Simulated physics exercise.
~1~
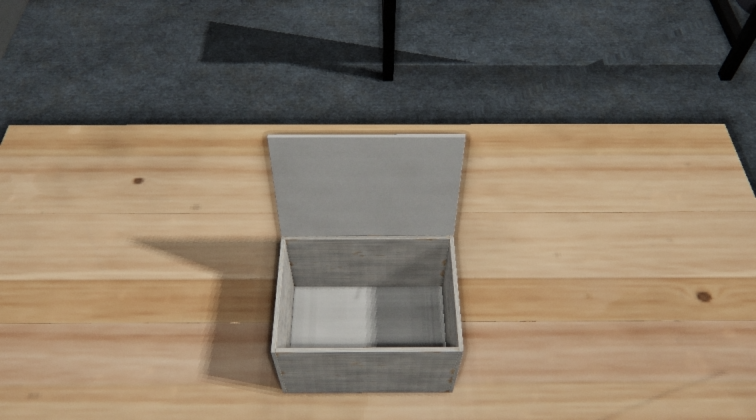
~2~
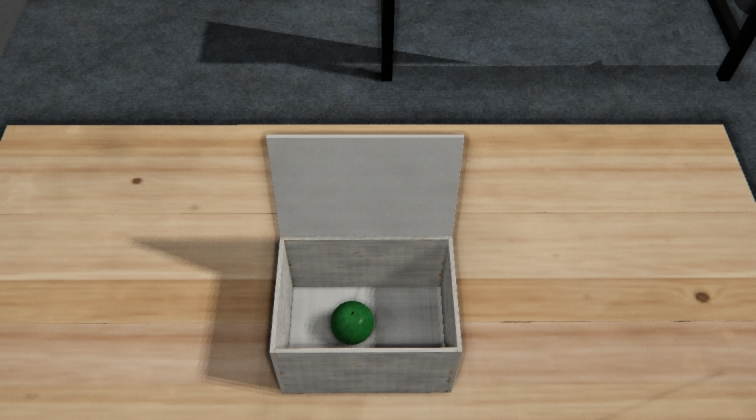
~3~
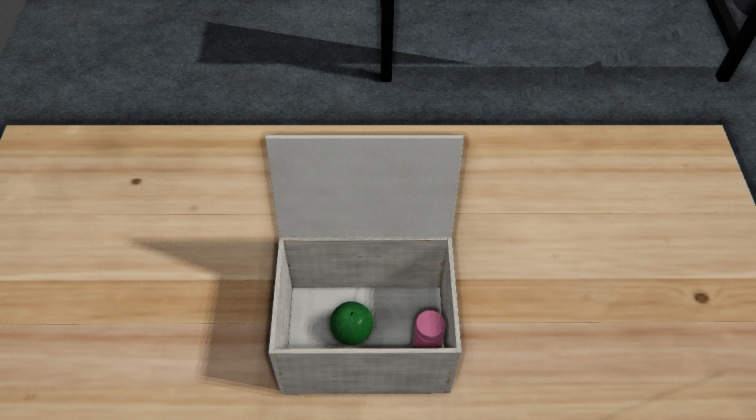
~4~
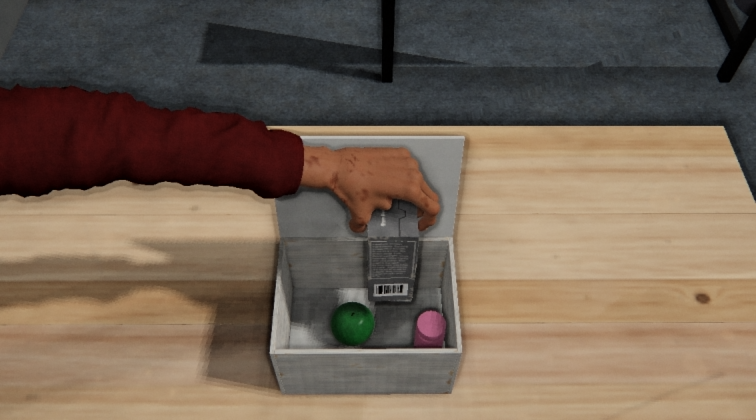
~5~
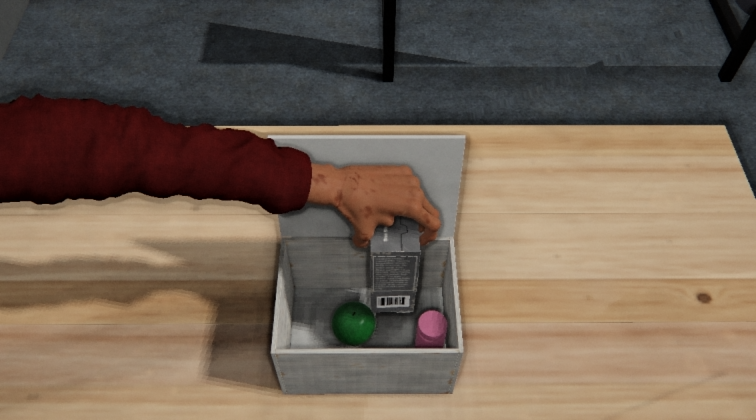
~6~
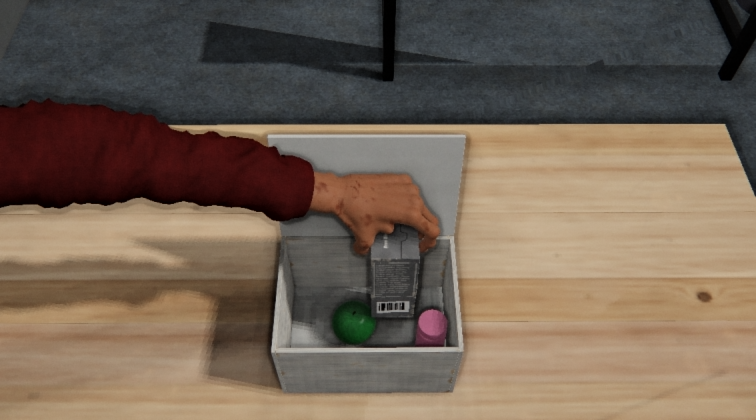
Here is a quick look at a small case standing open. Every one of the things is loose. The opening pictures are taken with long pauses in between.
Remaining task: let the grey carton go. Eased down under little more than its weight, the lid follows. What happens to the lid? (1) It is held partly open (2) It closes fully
(1) It is held partly open.
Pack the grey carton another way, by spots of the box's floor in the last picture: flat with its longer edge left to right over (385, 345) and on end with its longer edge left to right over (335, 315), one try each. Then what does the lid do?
Lid: First try closed, second try open.
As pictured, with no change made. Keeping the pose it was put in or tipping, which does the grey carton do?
As it turns out, it keeps its original angle.
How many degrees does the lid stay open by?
Near 40° up from the rim.
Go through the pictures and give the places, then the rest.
In the first frame, the last thing is not in view yet.
In the second frame, the last thing is not in view yet; green apple (352, 323).
In the third frame, the last thing is not in view yet; green apple (351, 323).
In the fourth frame, coming down; grey carton (391, 249); green apple (352, 324).
In the fifth frame, coming down; grey carton (393, 263); green apple (353, 323).
In the sixth frame, put in, still held; grey carton (393, 269); green apple (354, 322).
Then, 0.40 s later than the last frame, grey carton moved about its own width near (413, 294); green apple moved a little.
Then, 1.40 s later than the last frame, lid 72° above the rim; grey carton moved about its own width near (413, 294); green apple moved about its own width.
Then, 2.30 s later than the last frame, lid 49° above the rim; grey carton moved about its own width near (414, 296); green apple moved about its own width.
When it is over, lid 41° above the rim; moved from the start, green apple and grey carton; pink shaker as before. End places, in pixels of the last picture, grey carton near (416, 299).
